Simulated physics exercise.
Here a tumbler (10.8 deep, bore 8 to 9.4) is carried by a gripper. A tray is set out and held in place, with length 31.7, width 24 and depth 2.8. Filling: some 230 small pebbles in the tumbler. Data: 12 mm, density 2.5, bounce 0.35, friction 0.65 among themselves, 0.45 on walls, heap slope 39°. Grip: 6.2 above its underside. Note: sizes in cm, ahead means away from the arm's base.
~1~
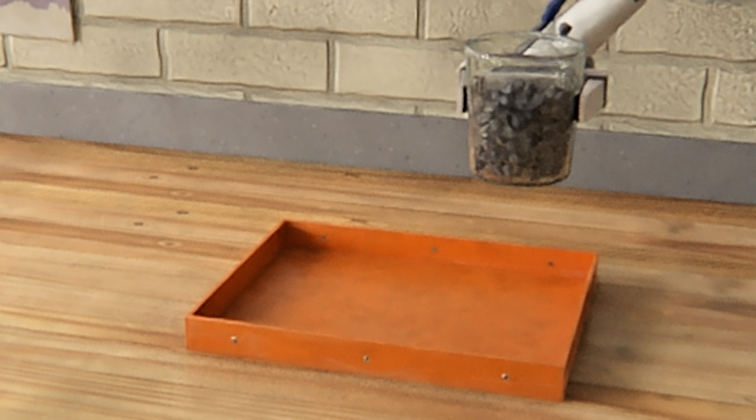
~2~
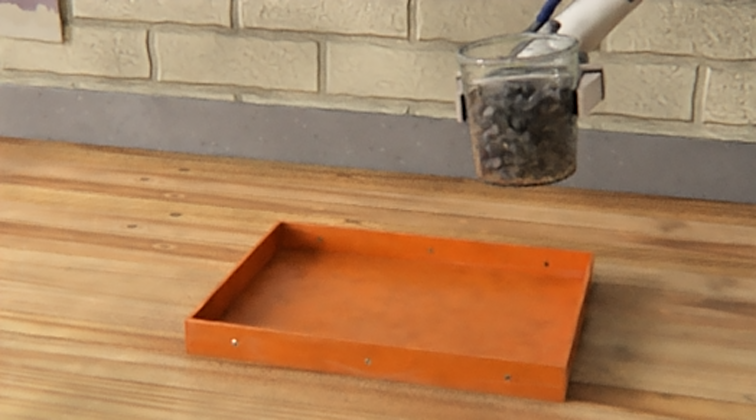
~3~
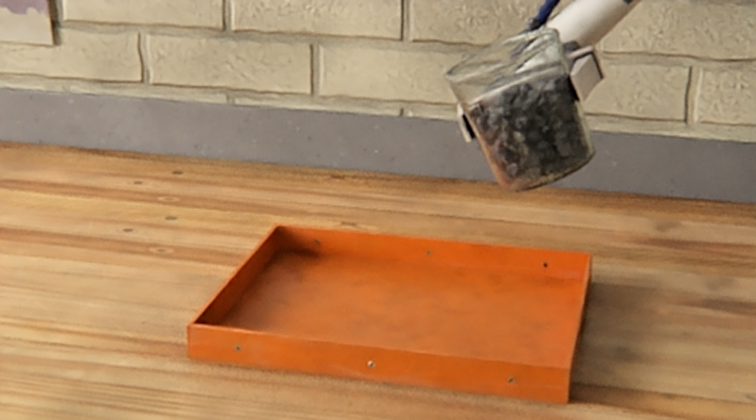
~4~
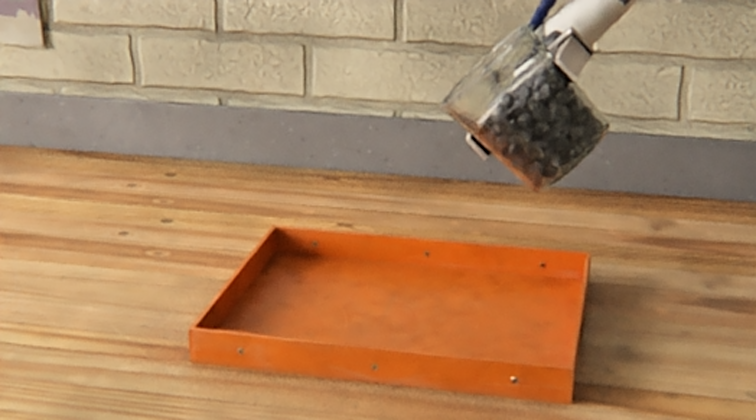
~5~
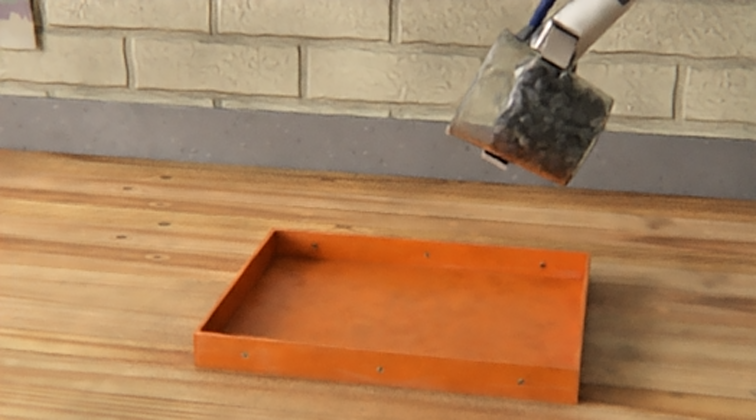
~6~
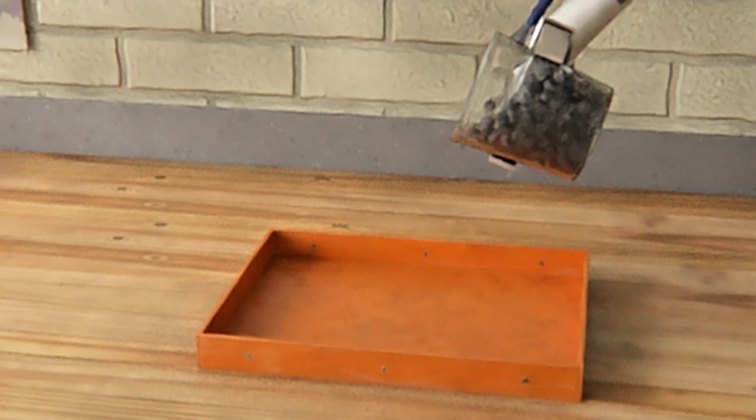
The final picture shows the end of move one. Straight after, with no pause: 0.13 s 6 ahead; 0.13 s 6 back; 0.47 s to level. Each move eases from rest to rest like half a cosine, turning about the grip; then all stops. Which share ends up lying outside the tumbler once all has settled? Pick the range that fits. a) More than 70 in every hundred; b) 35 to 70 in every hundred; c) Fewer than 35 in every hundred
(c) Fewer than 35 in every hundred.
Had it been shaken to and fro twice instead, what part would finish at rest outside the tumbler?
Estimate for that case: 45 %.
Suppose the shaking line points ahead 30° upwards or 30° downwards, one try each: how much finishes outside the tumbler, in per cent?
50 and 5 %.
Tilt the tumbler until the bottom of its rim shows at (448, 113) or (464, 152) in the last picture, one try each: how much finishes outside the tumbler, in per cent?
Estimates in order: 10 % and 70 %.
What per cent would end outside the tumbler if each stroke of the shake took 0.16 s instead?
About 15 per cent in that case.
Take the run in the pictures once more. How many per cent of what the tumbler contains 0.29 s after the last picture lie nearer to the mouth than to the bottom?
My estimate is near 45 per cent.
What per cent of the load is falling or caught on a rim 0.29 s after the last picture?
I'd reckon close to 22 per cent.
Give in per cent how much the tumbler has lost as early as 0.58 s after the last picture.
I'd put it at some 25 percent up to then.
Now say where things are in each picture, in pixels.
The first picture shows tumbler middle at (522, 111), level; upper third of the load around (526, 102), from x 480 to 570, top at y 30; 227 in the tumbler.
The second picture shows tumbler middle at (522, 112), tilted 7° forward; upper third of the load around (528, 103), from x 480 to 565, top at y 25.
The third picture shows tumbler middle at (525, 114), tilted 24° forward; upper third of the load around (537, 105), from x 480 to 580, top at y 25.
The fourth picture shows tumbler middle at (529, 113), tilted 46° forward; upper third of the load around (542, 100), from x 490 to 595, top at y 70.
The fifth picture shows tumbler middle at (533, 113), tilted 63° forward; upper third of the load around (547, 96), from x 495 to 600, top at y 70.
The sixth picture shows tumbler middle at (535, 111), tilted 70° forward; upper third of the load around (556, 97), from x 470 to 600, top at y 70; 227 in the tumbler.
Then, 0.29 s after the last picture, tilted 69° forward, highest piece 22 above the table; 176 in the tumbler, 51 in flight or on a rim.
Then, 0.58 s after the last picture, tilted 15° forward, highest piece 25 above the table; 170 in the tumbler, 55 in the tray, 2 in flight or on a rim.
Then, 0.93 s after the last picture, level, highest piece 23 above the table; 170 in the tumbler, 57 in the tray.
Then, 1.98 s after the last picture, level, highest piece 23 above the table; 170 in the tumbler, 57 in the tray.
Final count, 170 in the tumbler, 57 in the tray. That is 25 % outside the tumbler.
